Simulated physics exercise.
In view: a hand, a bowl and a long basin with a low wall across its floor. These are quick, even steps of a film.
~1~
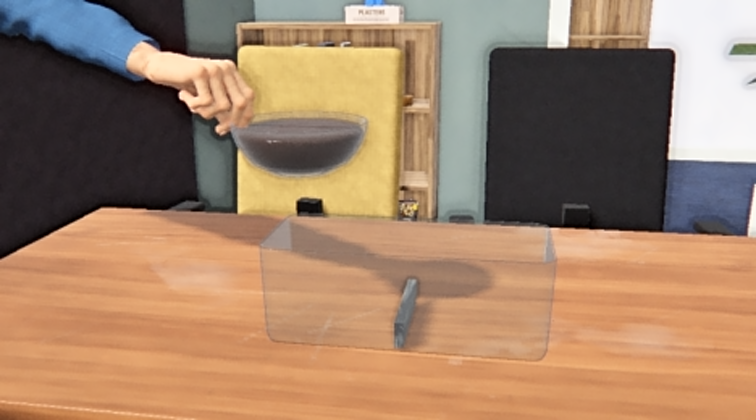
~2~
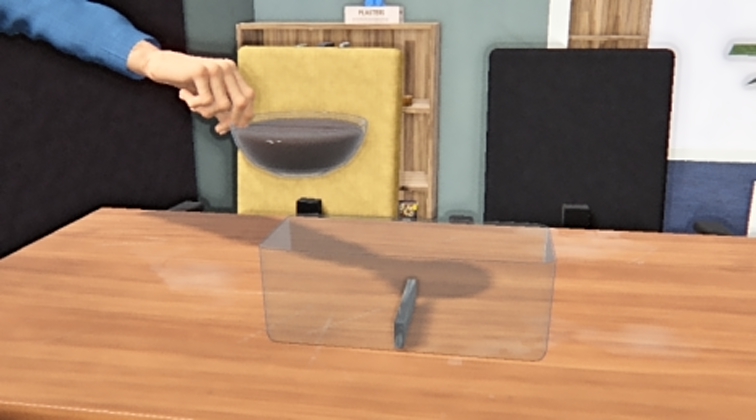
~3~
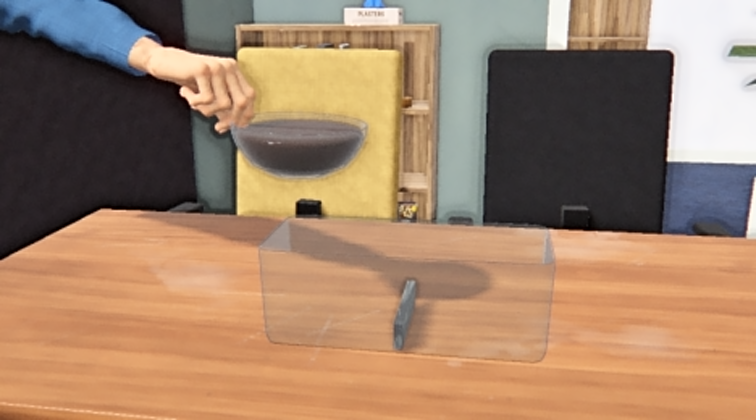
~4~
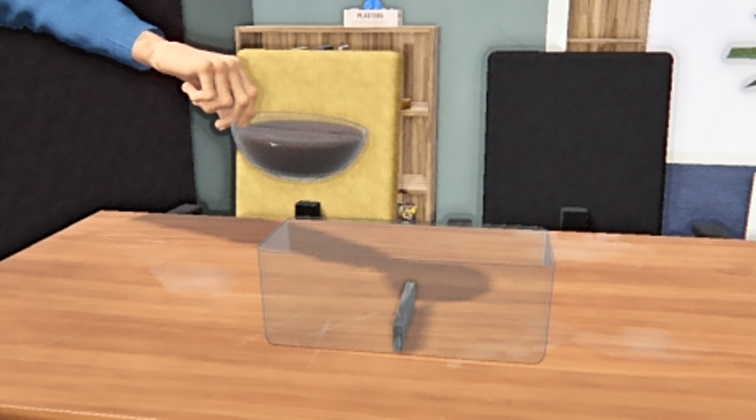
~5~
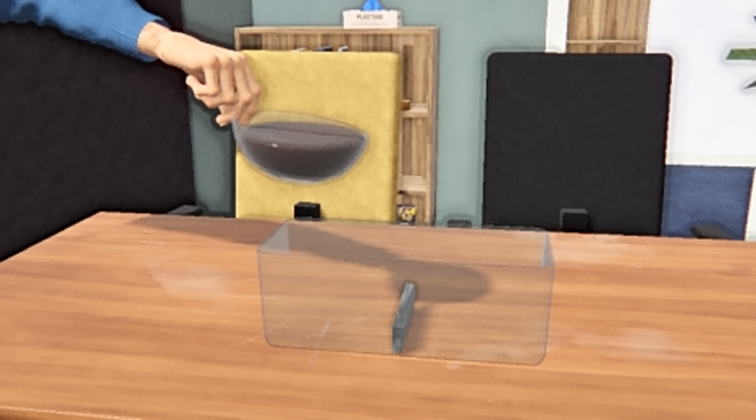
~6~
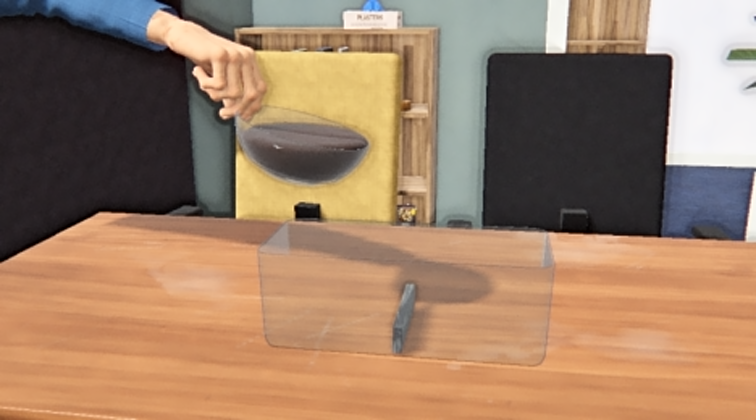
We see a hand holding a clear bowl of dark coffee above a transparent long basin with a low wall across its floor, on a wooden table; the hand slowly tilts the bowl to the right, lowering its right rim.
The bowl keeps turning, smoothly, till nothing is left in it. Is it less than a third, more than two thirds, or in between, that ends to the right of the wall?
It comes to from a third to two thirds.
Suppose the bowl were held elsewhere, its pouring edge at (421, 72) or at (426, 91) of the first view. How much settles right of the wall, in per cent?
The first gives 80 %, the second 85 %.
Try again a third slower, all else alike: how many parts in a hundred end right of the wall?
Close to 60 per cent.
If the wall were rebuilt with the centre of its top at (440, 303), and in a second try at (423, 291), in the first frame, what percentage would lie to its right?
Roughly 15 per cent, and 25 per cent.
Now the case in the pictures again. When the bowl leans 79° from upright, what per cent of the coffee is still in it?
Near 15 %.
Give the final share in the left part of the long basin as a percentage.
Roughly 45 in a hundred.
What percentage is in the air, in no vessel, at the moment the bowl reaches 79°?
Near 30 %.
A moment on, the bowl is tipped on its side and 16 per cent is still to pour, 15 is left of the wall and 39 right of it.
Next, the bowl is tipped right over and 0 per cent is still to pour, 43 is left of the wall and 56 right of it.
Then the bowl is tipped right over and 0 per cent is still to pour, 43 is left of the wall and 57 right of it.
Later the bowl is tipped right over and 0 per cent is still to pour, 43 is left of the wall and 56 right of it.
Finally, 43 per cent lies left of the wall, 56 right of it and 1 outside.
